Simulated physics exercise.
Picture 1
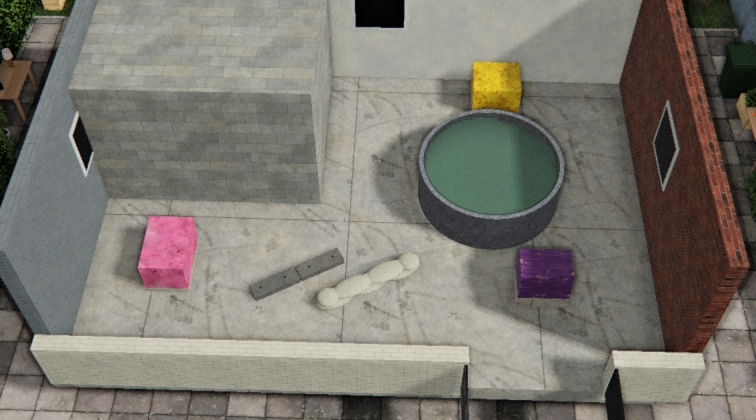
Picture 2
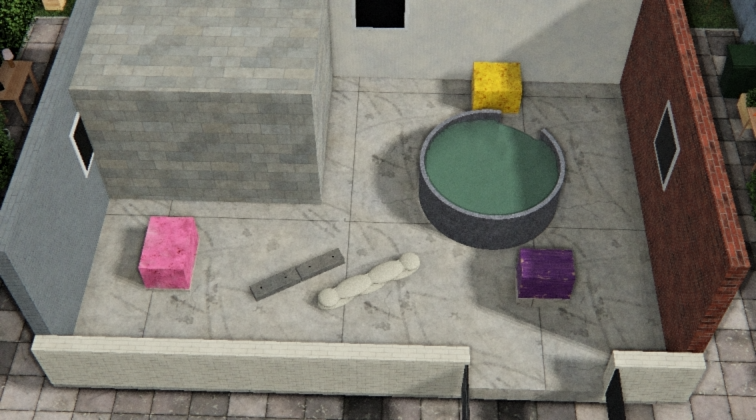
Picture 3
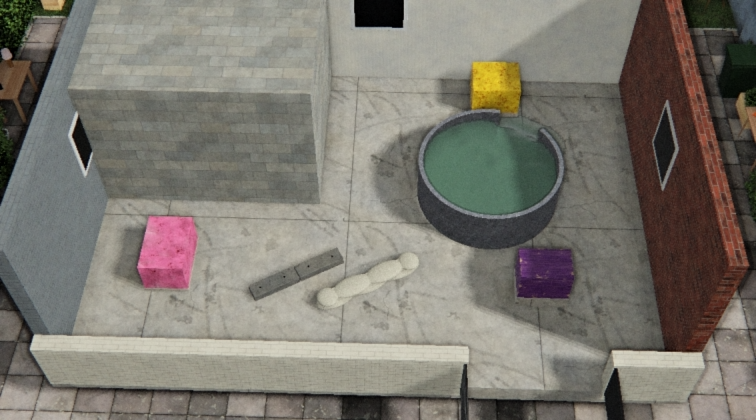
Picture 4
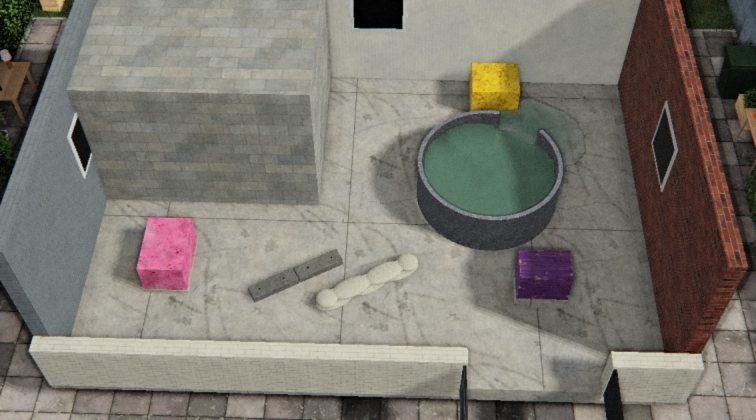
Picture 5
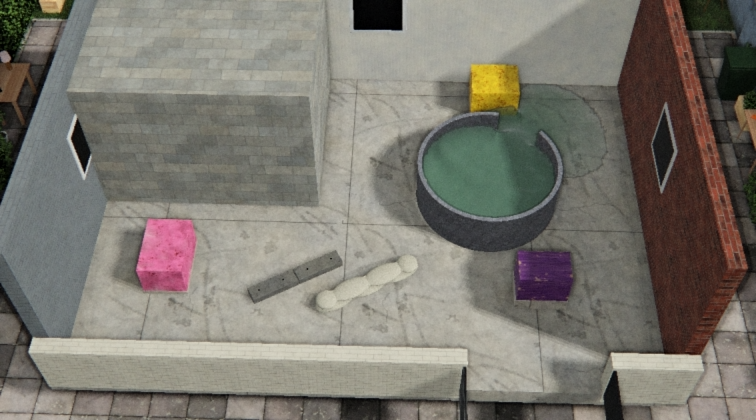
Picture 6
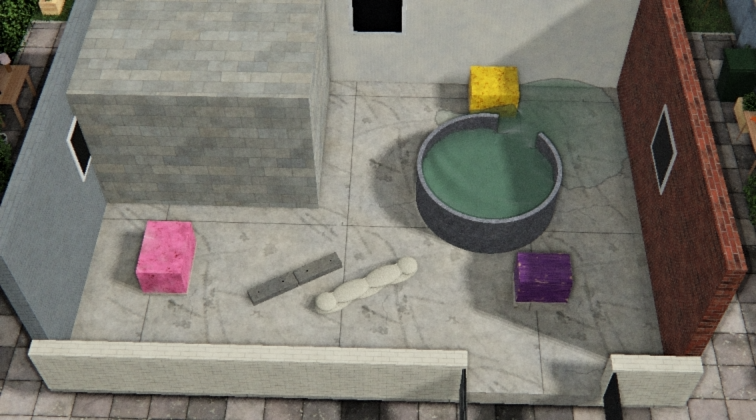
In the video, a round dark pool of green water stands in a walled yard with pink, yellow and purple crates; a gap opens in its far rim, and water pours out, spreading across the paving beside the yellow crate.
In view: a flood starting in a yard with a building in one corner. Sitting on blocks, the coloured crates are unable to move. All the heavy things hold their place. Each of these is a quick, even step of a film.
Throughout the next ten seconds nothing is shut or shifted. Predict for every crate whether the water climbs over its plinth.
My prediction: The pink crate ends up dry; the yellow crate ends up wet; the purple crate ends up dry.
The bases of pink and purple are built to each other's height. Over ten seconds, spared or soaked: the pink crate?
The pink one is not reached.
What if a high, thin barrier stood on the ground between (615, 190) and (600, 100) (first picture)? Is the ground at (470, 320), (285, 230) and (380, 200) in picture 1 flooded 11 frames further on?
One by one: Spared, spared, spared.
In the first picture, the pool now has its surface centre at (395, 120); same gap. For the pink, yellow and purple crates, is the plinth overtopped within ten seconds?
Looking at each in turn, the pink crate is left untouched, the yellow crate gets flooded and the purple crate is left untouched.
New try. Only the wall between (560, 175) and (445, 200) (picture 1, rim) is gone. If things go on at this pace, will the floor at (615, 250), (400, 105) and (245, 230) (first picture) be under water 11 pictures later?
Point one: Reached. Point two: Not reached. Point three: Not reached.
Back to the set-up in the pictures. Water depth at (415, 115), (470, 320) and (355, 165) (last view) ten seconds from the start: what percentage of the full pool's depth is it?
8, 6 and 6 per cent, roughly.
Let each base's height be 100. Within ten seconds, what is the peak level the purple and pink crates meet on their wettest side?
I'd say 70 per cent for the first one and 40 per cent for the second.
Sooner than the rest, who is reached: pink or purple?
It's the crate marked purple.
A moment on, water covers 15 % of the floor; the pink crate not reached, the yellow crate water round its plinth, the purple crate not reached.
Next, water covers 25 % of the floor; the pink crate not reached, the yellow crate water round its plinth, the purple crate not reached.
Then, water covers 45 % of the floor; the pink crate not reached, the yellow crate water round its plinth, the purple crate water round its plinth.
Later, water covers 60 % of the floor; the pink crate not reached, the yellow crate water round its plinth, the purple crate water round its plinth.
In the end, water covers 80 % of the floor; the pink crate stayed above the water, the yellow crate was topped, the purple crate stayed above the water.
